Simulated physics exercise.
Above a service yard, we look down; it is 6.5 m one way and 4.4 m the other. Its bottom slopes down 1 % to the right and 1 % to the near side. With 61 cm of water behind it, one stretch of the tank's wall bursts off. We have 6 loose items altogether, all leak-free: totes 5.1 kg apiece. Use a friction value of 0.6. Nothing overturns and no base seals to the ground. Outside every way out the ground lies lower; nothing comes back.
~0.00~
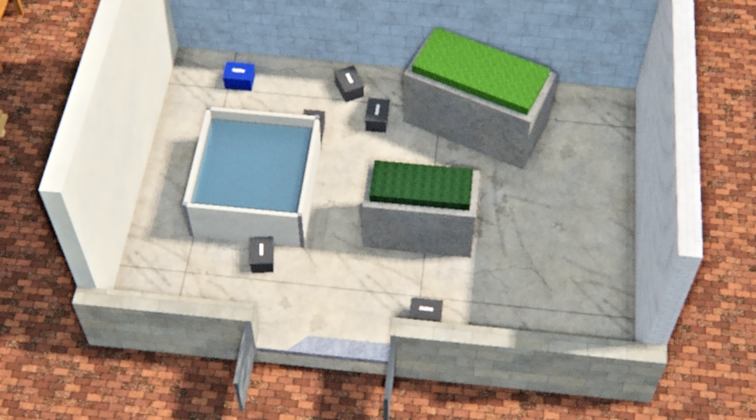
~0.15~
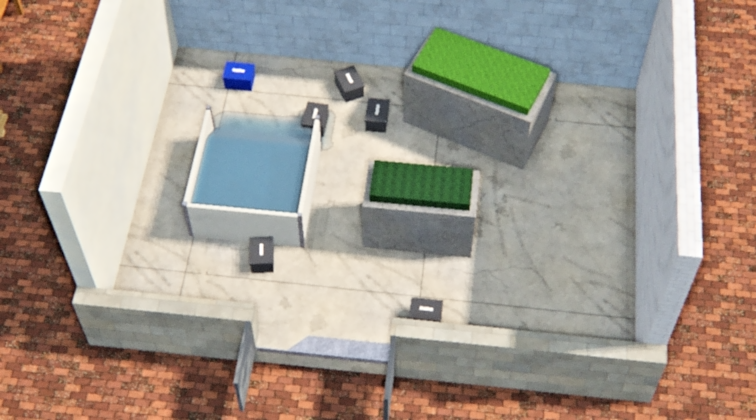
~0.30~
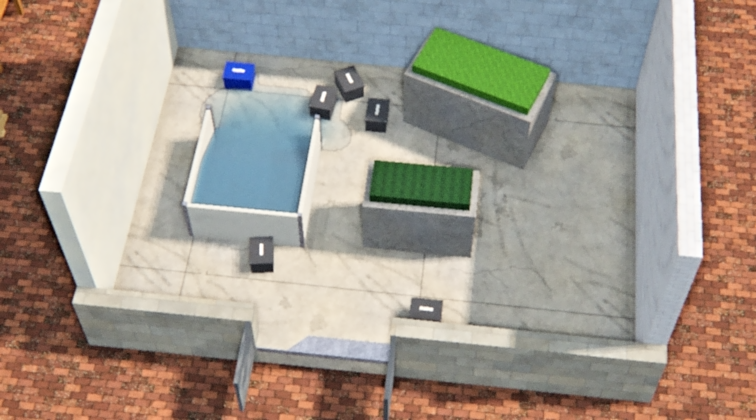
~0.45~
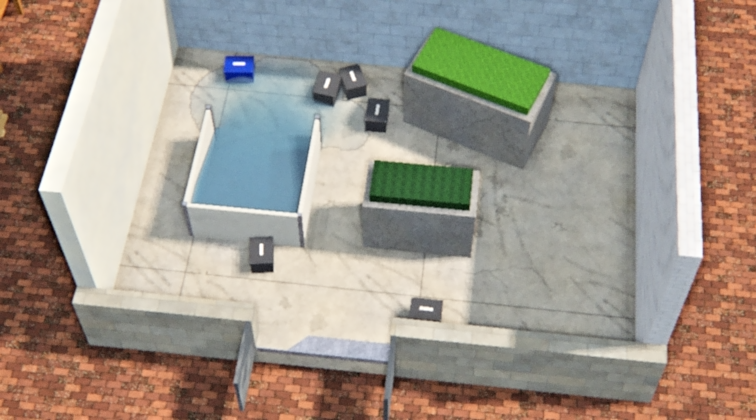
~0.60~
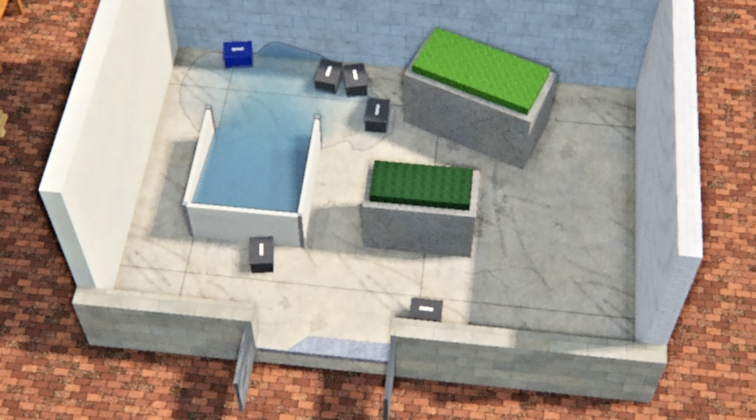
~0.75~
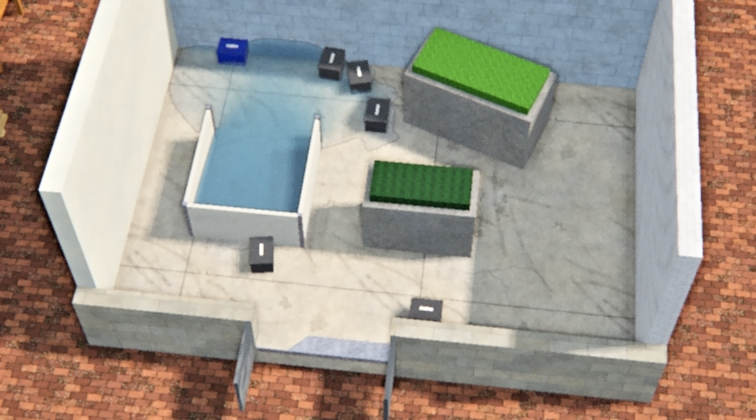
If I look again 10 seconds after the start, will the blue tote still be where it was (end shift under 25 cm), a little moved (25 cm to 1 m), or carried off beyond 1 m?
You'll find it carried off.
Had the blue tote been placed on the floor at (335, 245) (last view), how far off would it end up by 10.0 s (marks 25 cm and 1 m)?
It goes a long way.
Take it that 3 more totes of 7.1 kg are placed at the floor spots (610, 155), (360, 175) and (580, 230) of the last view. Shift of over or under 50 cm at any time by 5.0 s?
In that order: Under, past it, short of it.
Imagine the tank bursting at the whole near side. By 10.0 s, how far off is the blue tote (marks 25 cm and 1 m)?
Note: Blue tote swept well away.
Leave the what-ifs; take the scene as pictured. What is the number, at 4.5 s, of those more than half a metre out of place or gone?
At that moment it comes to 4.
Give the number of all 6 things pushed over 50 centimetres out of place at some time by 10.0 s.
I get 6.
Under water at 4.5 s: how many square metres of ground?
Roughly 21 m2.
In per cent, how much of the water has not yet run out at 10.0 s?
Remaining: Approx. 88 per cent.
After 2.0 s the blue tote is near (180, 58), 0.8 m from its start, afloat; 0 of 6 are out; 3 afloat.
After 4.5 s the blue tote is near (232, 299), 3.7 m from its start, afloat; 0 of 6 are out; 3 afloat.
After 7.0 s the blue tote has gone out; 2 of 6 are out; 2 afloat.
After 10.0 s the blue tote has gone out; 2 of 6 are out; 3 afloat.
